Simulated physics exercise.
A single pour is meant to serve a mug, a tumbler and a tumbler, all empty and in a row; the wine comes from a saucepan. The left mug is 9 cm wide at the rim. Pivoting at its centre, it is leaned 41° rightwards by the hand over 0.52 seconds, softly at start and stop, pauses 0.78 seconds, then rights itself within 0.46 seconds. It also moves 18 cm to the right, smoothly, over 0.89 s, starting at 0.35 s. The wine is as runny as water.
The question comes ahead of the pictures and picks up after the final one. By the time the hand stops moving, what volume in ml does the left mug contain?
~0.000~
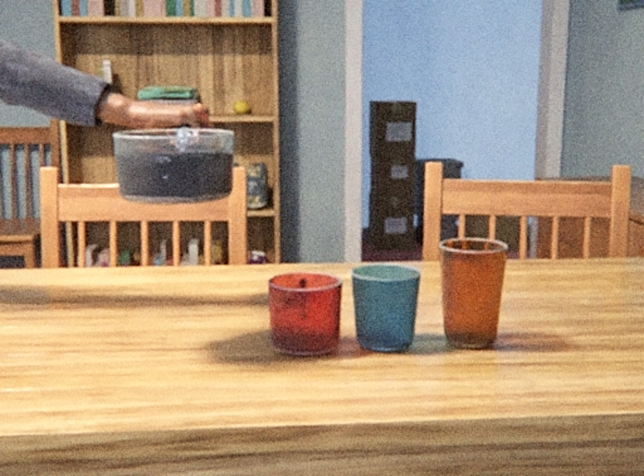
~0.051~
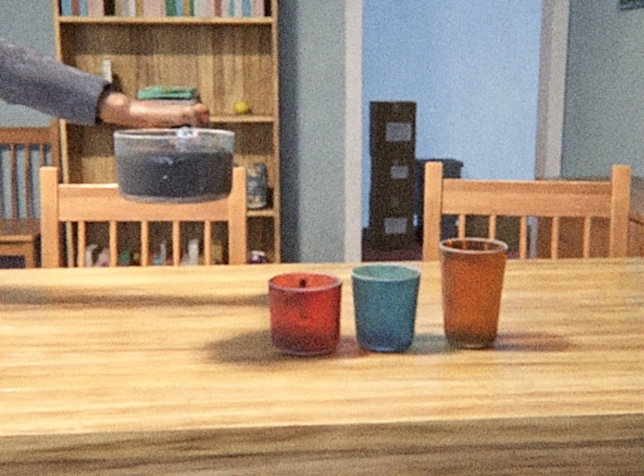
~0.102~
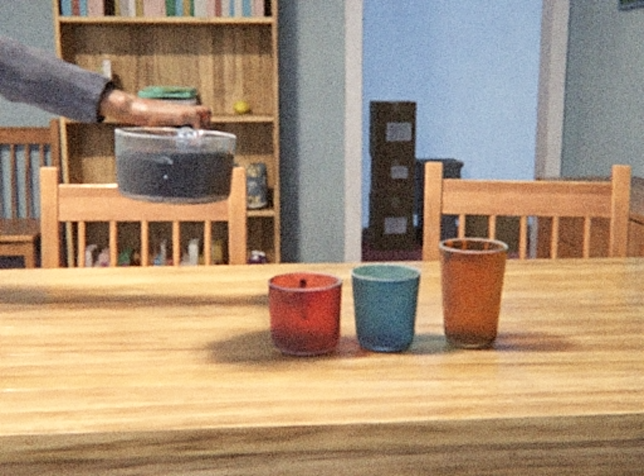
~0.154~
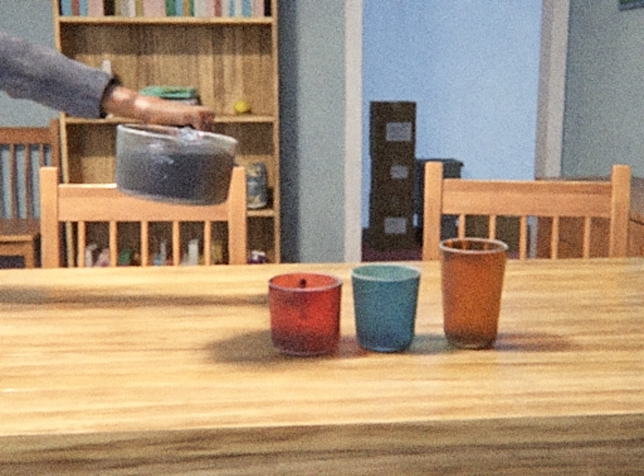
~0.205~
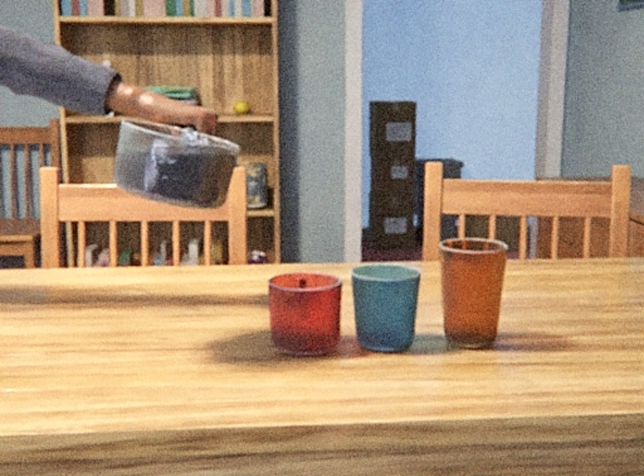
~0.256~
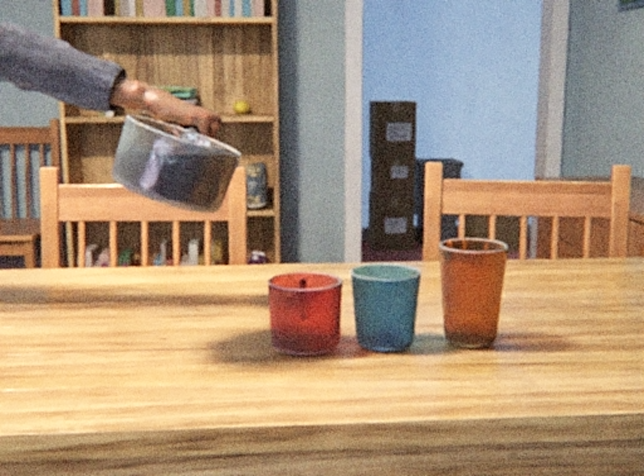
I would say about 70 ml is in it.
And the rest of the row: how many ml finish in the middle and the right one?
Middle 100 ml, right 0 ml.
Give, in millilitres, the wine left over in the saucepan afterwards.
350 ml, roughly.
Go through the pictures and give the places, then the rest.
It leans 0°; its right rim is at (233, 135); the wine meets the walls at (129, 151) and (222, 149); the left mug's rim runs from (269, 283) to (341, 281); the middle tumbler's rim runs from (352, 274) to (419, 273); the right tumbler's rim runs from (441, 247) to (505, 246), in the first picture.
It leans 1°; its right rim is at (233, 136); the wine meets the walls at (131, 151) and (224, 150), in the second picture.
It leans 4°; its right rim is at (234, 139); the wine meets the walls at (127, 150) and (225, 151), in the third picture.
It leans 8°; its right rim is at (236, 143); the wine meets the walls at (131, 149) and (223, 151), in the fourth picture.
It leans 14°; its right rim is at (238, 149); the wine meets the walls at (131, 150) and (224, 152), in the fifth picture.
It leans 20°; its right rim is at (239, 156); the wine meets the walls at (127, 151) and (227, 153), in the sixth picture.
After 0.67 s the tilt is 41° and from the left they hold 55 ml, 0 ml, 0 ml, the saucepan 595 ml, and 10 ml is on the table.
After 0.97 s the tilt is 41° and from the left they hold 75 ml, 75 ml, 0 ml, the saucepan 460 ml, and 40 ml is on the table.
After 1.28 s the tilt is 41° and from the left they hold 75 ml, 90 ml, 0 ml, the saucepan 360 ml, and 130 ml is on the table.
After 1.62 s the tilt is 8° and from the left they hold 75 ml, 100 ml, 0 ml, the saucepan 350 ml, and 200 ml is on the table.
In the end from the left they hold 75 ml, 100 ml, 0 ml, the saucepan 350 ml, and 200 ml is on the table.
